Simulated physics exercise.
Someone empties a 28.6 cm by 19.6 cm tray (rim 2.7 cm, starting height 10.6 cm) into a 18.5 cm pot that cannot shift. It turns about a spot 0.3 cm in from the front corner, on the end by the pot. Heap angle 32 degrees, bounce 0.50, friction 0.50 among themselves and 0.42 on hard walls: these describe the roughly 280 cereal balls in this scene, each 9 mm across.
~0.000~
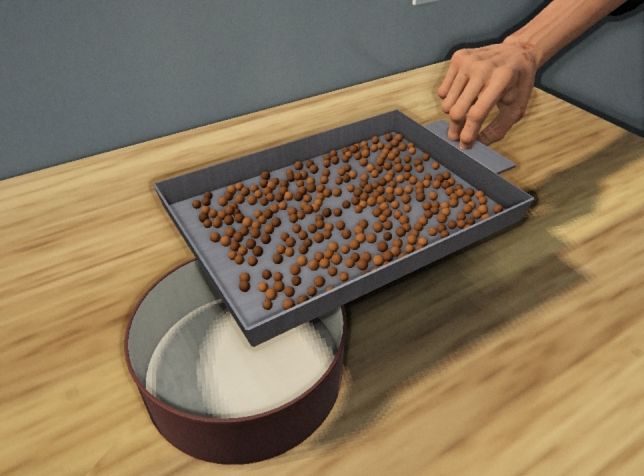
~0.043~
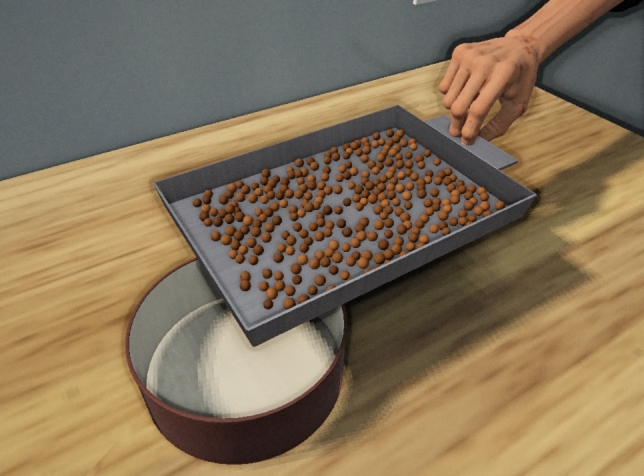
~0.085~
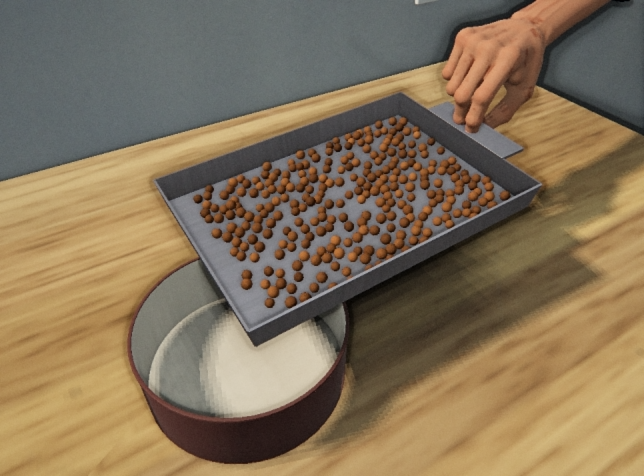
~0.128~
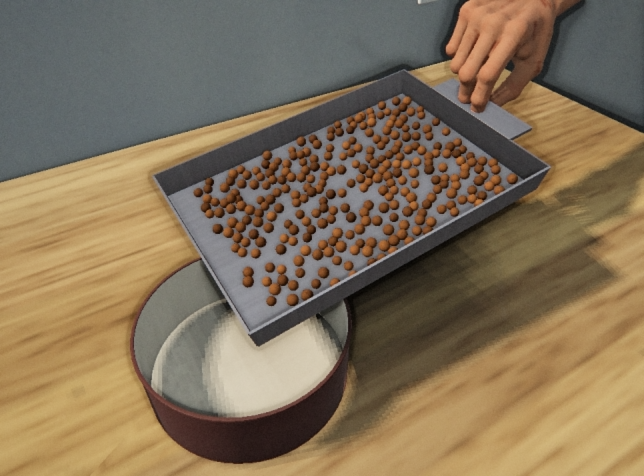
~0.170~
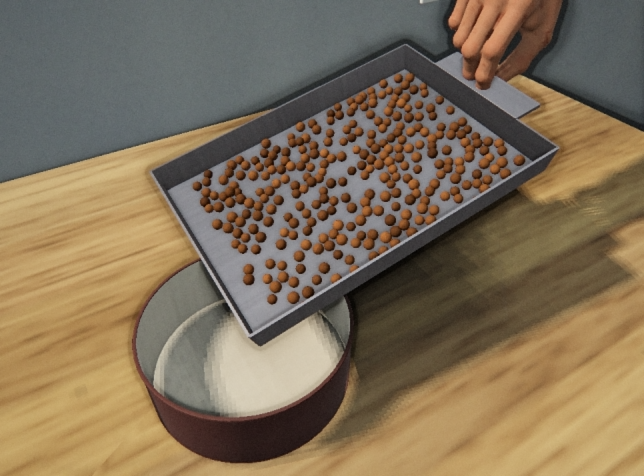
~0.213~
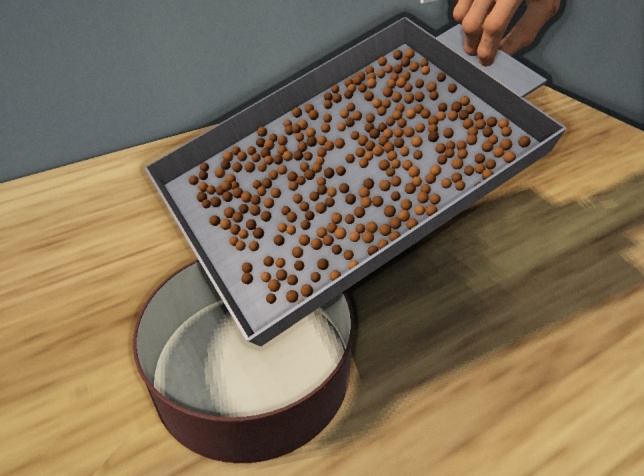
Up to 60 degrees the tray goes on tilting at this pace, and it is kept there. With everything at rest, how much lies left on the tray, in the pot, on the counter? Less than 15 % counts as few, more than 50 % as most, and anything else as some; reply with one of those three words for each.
Here it is: Tray: Most, pot: Few, counter: Some.
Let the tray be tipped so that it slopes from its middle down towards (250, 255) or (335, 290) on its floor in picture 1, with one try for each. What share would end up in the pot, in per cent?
The share comes to about 10 in a hundred, then about 0 in a hundred.
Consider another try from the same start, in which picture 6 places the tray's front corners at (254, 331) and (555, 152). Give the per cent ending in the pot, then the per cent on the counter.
You'd end with pot at 5 and counter at 15.
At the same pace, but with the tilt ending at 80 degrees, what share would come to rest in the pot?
That comes out at some 20 per cent.
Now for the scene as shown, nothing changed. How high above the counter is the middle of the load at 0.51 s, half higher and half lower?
The halfway mark is near 20 cm.
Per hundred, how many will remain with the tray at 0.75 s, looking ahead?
Roughly 80 percent of the load, I'd say.
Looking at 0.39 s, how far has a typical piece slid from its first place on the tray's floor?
Roughly 2 cm.
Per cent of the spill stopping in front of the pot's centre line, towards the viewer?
Roughly 90 per cent.
After 0.39 s, tilt 41 degrees; the tray holds 100 %, the pot 0 %.
After 0.51 s, tilt 55 degrees; the tray holds 100 %, the pot 0 %.
After 0.75 s, tilt 60 degrees; the tray holds 80 %, the pot 0 %.
At rest (1.7 s), tray 70 %, pot 10 %, counter 25 %.
